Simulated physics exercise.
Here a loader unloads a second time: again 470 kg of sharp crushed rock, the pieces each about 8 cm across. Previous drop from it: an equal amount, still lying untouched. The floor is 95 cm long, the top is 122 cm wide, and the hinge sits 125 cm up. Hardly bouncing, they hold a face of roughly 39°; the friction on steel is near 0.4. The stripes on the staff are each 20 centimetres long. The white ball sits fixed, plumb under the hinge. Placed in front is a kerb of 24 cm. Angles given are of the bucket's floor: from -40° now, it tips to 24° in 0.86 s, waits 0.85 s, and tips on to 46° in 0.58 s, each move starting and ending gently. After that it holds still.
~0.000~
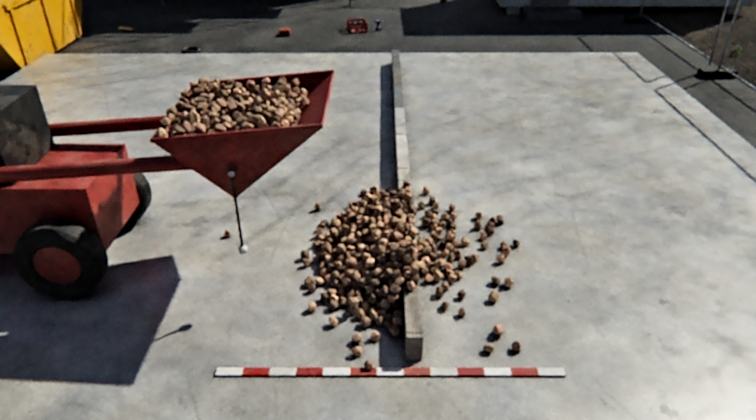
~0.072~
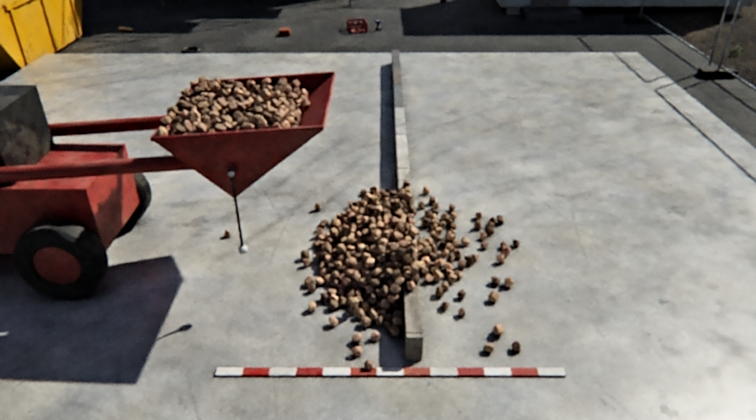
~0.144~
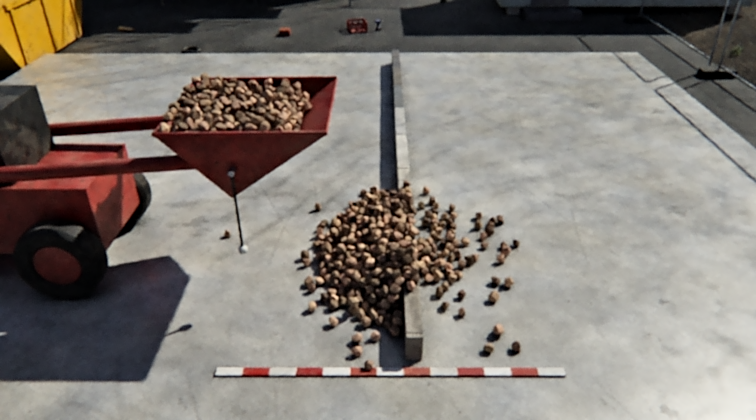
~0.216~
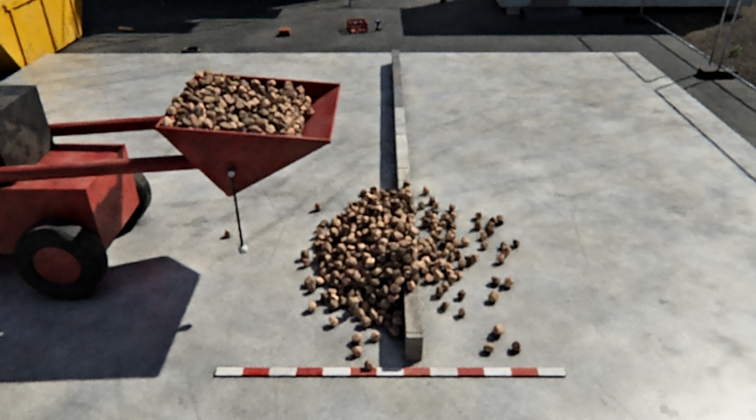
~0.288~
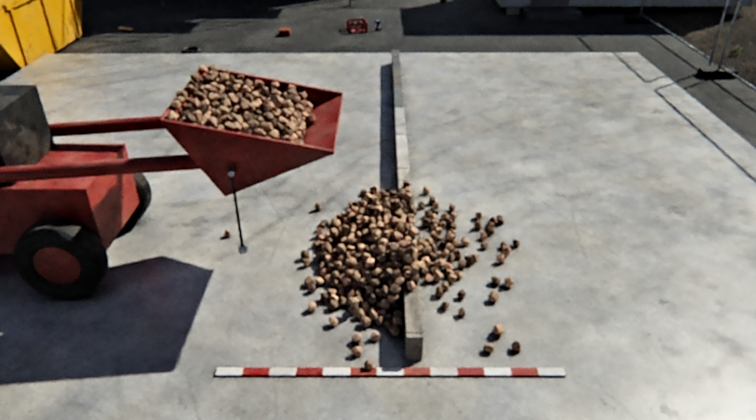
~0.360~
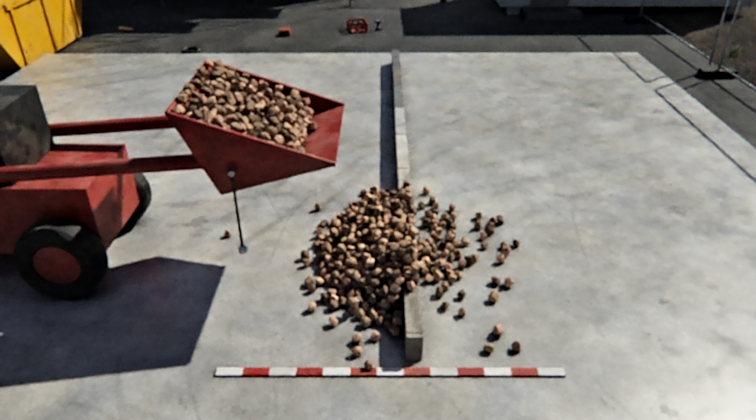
A red bucket loaded with brown stones, mounted on a red wheeled machine at left, gradually rotates so its right-hand lip lowers and its rear rises, while a heap of similar stones lies motionless across a low kerb.
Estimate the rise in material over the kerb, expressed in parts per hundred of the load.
Close to 2 parts in a hundred.
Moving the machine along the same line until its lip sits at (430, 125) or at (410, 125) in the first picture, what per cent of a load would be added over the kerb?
The first would add around 90 per cent, the second around 75 per cent.
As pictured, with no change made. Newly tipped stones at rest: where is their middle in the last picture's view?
(339, 238).
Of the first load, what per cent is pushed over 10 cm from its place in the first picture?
I'd say roughly 0 per cent of them.
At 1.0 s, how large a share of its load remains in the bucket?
Close to 95 in a hundred.
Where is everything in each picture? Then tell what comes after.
In the first frame, the bucket is at -40°, its lip at (322, 126); the top of the load is at (257, 90). The earlier load is highest near (400, 225), 38 cm above ground level, 87 % on this side of the kerb, 13 % over the kerb.
In the second frame, lip at (324, 128), floor tilted -39°, highest stones at (248, 89); the stones move at 0.2 m/s on average.
In the third frame, lip at (327, 133), floor tilted -35°, highest stones at (213, 86); the stones move at 0.3 m/s on average.
In the fourth frame, lip at (330, 142), floor tilted -30°, highest stones at (207, 79); the stones move at 0.4 m/s on average.
In the fifth frame, lip at (334, 152), floor tilted -23°, highest stones at (208, 76); the stones move at 0.5 m/s on average.
In the sixth frame, the bucket is at -16°, its lip at (336, 165); the top of the load is at (211, 71); the stones move at 0.6 m/s on average.
After 0.6 s the floor is at 14°; in per cent of one load, 100 in the bucket, 87 on this side of the kerb, 13 over the kerb; the foremost stones are at (502, 242).
After 1.0 s the floor is at 24°; in per cent of one load, 97 in the bucket, 90 on this side of the kerb, 13 over the kerb; the foremost stones are at (502, 242).
After 2.7 s the floor is at 46°; in per cent of one load, 0 in the bucket, 185 on this side of the kerb, 15 over the kerb; the foremost stones are at (502, 242).
After 5.5 s the floor is at 46°; in per cent of one load, 0 in the bucket, 185 on this side of the kerb, 15 over the kerb; the foremost stones are at (502, 242). Net gain over the kerb, 2.
